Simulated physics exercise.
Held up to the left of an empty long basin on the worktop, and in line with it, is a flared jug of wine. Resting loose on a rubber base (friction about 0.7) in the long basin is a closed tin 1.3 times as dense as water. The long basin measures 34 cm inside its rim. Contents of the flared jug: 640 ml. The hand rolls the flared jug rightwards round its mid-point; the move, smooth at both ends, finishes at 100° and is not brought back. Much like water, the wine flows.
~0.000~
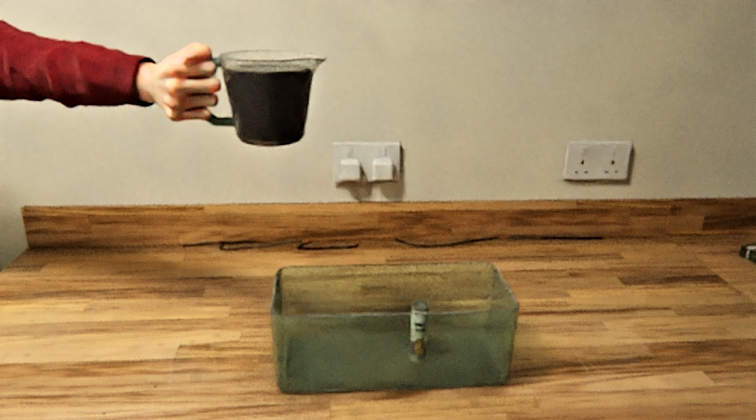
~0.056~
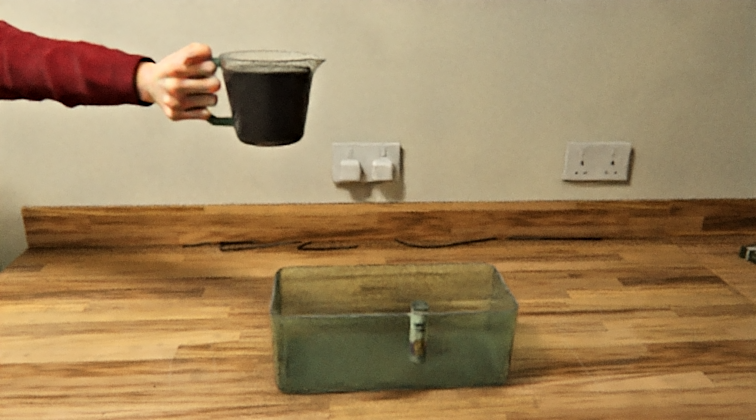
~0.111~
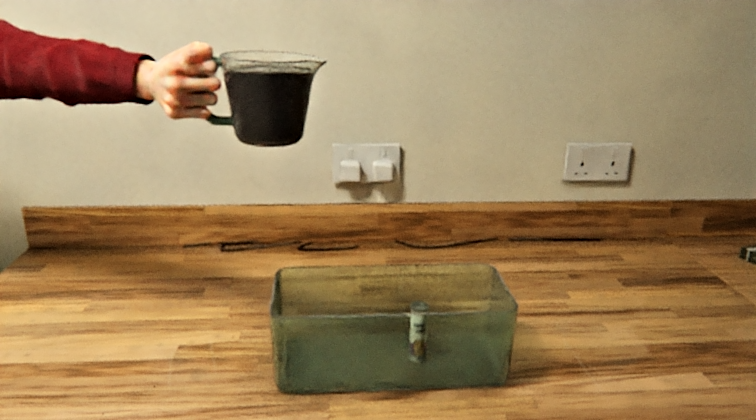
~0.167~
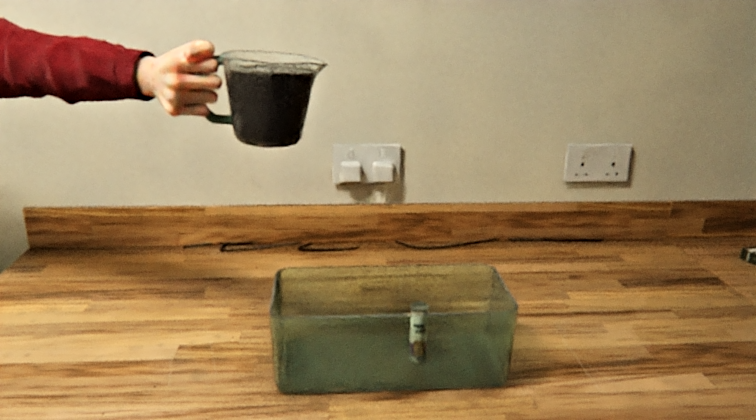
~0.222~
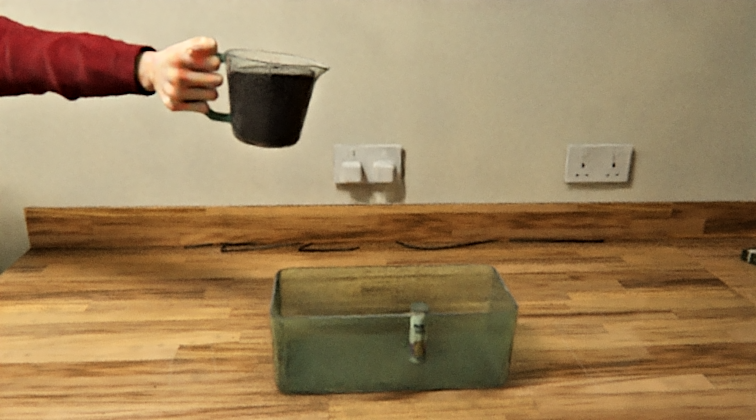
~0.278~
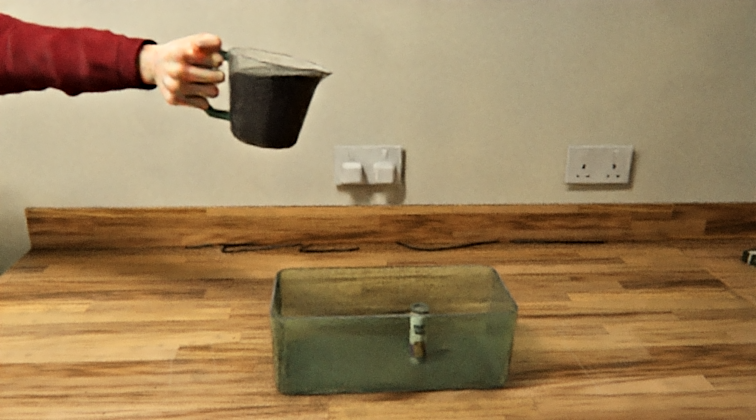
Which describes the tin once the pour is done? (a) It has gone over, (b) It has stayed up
The answer is a.
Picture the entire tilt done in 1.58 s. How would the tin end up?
Result: Tin tipped over.
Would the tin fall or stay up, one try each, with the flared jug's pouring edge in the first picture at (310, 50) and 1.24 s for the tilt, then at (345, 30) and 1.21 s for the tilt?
Try 1: Still standing; try 2: Tipped over.
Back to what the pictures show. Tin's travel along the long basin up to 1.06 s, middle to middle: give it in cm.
Its middle sits about 4 cm from the start.
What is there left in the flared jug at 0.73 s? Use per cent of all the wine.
I'd put it near 72 percent.
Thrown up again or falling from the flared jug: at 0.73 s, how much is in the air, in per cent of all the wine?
Around 24 in a hundred.
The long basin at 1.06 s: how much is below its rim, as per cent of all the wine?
Looks like about 48 % of the whole amount.
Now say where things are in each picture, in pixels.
Tilt 0°; pouring edge (326, 58); surface from (225, 68) to (313, 69); the long basin's rim runs from (274, 292) to (506, 286); the tin's top is at (420, 307), in the first picture.
Tilt 0°; pouring edge (326, 58); surface from (226, 68) to (312, 69), in the second picture.
Tilt 2°; pouring edge (327, 60); surface from (226, 69) to (313, 71), in the third picture.
Tilt 4°; pouring edge (328, 63); surface from (228, 69) to (314, 71), in the fourth picture.
Tilt 7°; pouring edge (331, 67); surface from (230, 70) to (317, 72), in the fifth picture.
Tilt 11°; pouring edge (333, 72); surface from (232, 71) to (322, 74), in the sixth picture.
After 0.73 s the tilt is 61° and 72 per cent is still to pour; the tin stands where it began.
After 1.06 s the tilt is 93° and 19 per cent is still to pour; the tin leans 40°.
After 1.41 s the tilt is 100° and 1 per cent is still to pour; the tin lies on its side.
After 1.79 s the tilt is 100° and 0 per cent is still to pour; the tin lies on its side.
In the end the tin lies on its side.
